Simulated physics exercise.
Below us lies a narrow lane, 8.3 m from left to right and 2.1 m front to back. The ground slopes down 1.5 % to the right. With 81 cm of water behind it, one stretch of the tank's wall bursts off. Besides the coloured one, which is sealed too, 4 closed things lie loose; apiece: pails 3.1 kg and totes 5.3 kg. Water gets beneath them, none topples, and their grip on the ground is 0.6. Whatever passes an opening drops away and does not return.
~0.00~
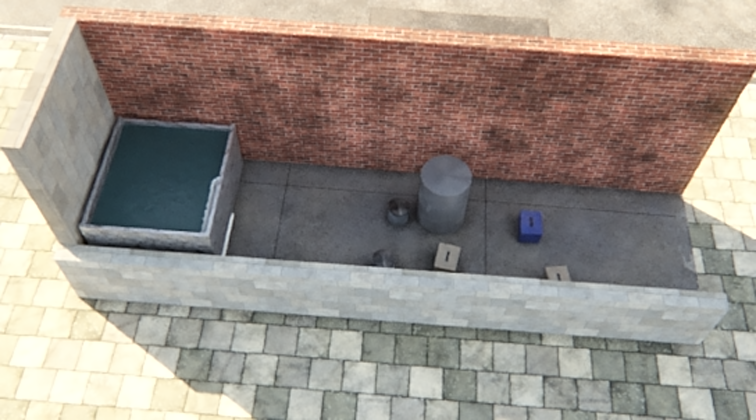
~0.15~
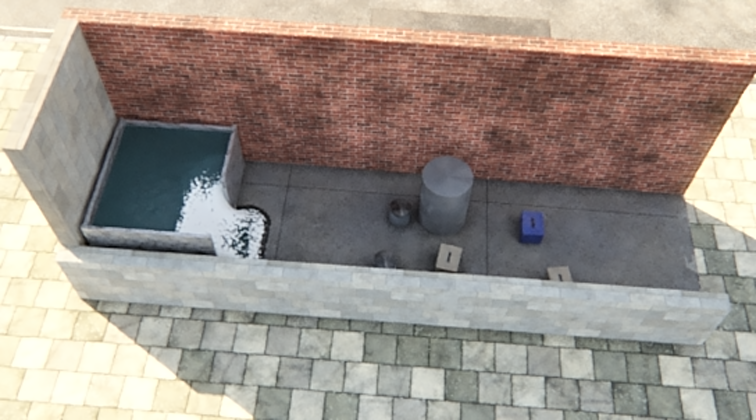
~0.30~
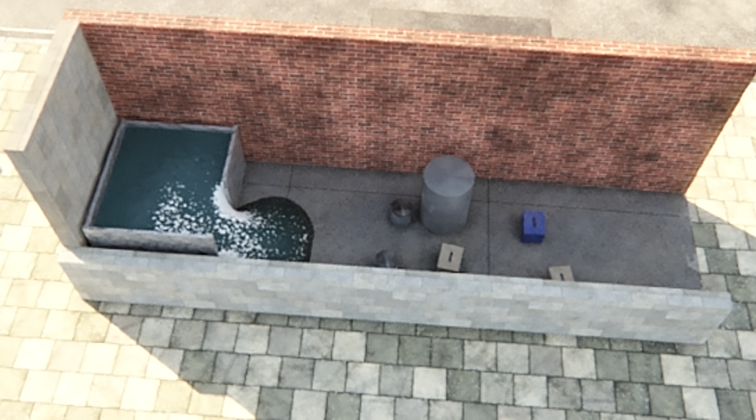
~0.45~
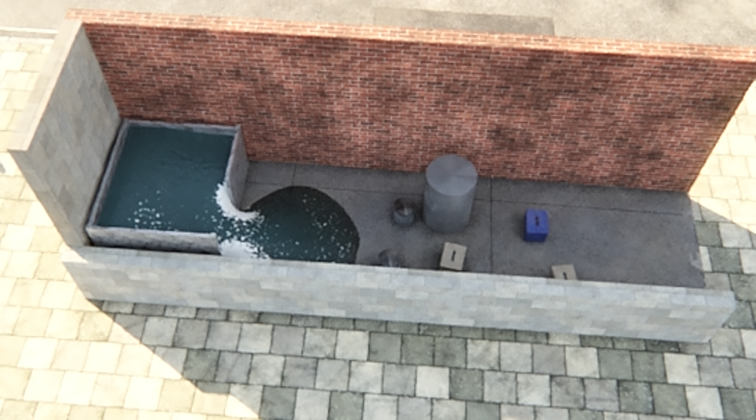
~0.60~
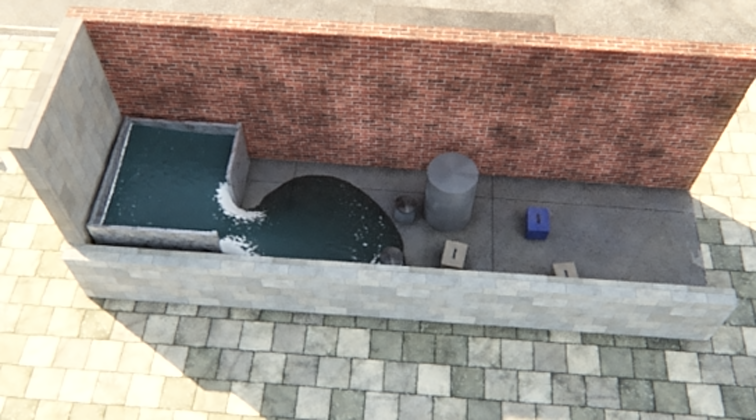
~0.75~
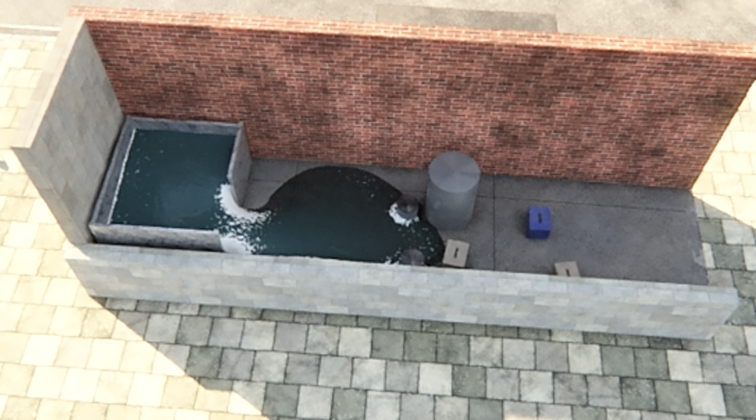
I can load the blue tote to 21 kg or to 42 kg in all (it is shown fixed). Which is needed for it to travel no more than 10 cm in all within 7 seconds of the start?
I expect that only the larger load is enough.
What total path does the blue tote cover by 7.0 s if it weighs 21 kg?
Some 140 cm in all.
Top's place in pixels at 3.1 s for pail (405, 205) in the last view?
Around (553, 193).
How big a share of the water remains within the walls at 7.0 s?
About 48 per cent.
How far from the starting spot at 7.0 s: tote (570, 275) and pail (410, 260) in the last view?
In turn: Gone out, washed out.
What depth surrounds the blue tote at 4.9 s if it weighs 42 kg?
Roughly 5 cm.
After 1.4 s the blue tote would be 0 cm from its start with 21 kg and 0 cm from its start with 42 kg; 3 cm of water round it then.
After 3.1 s the blue tote would be 103 cm from its start with 21 kg and 0 cm from its start with 42 kg; 9 cm of water round it then.
After 4.9 s the blue tote would be 131 cm from its start with 21 kg and 0 cm from its start with 42 kg; 5 cm of water round it then.
After 7.0 s the blue tote would be 131 cm from its start with 21 kg and 0 cm from its start with 42 kg; 4 cm of water round it then.
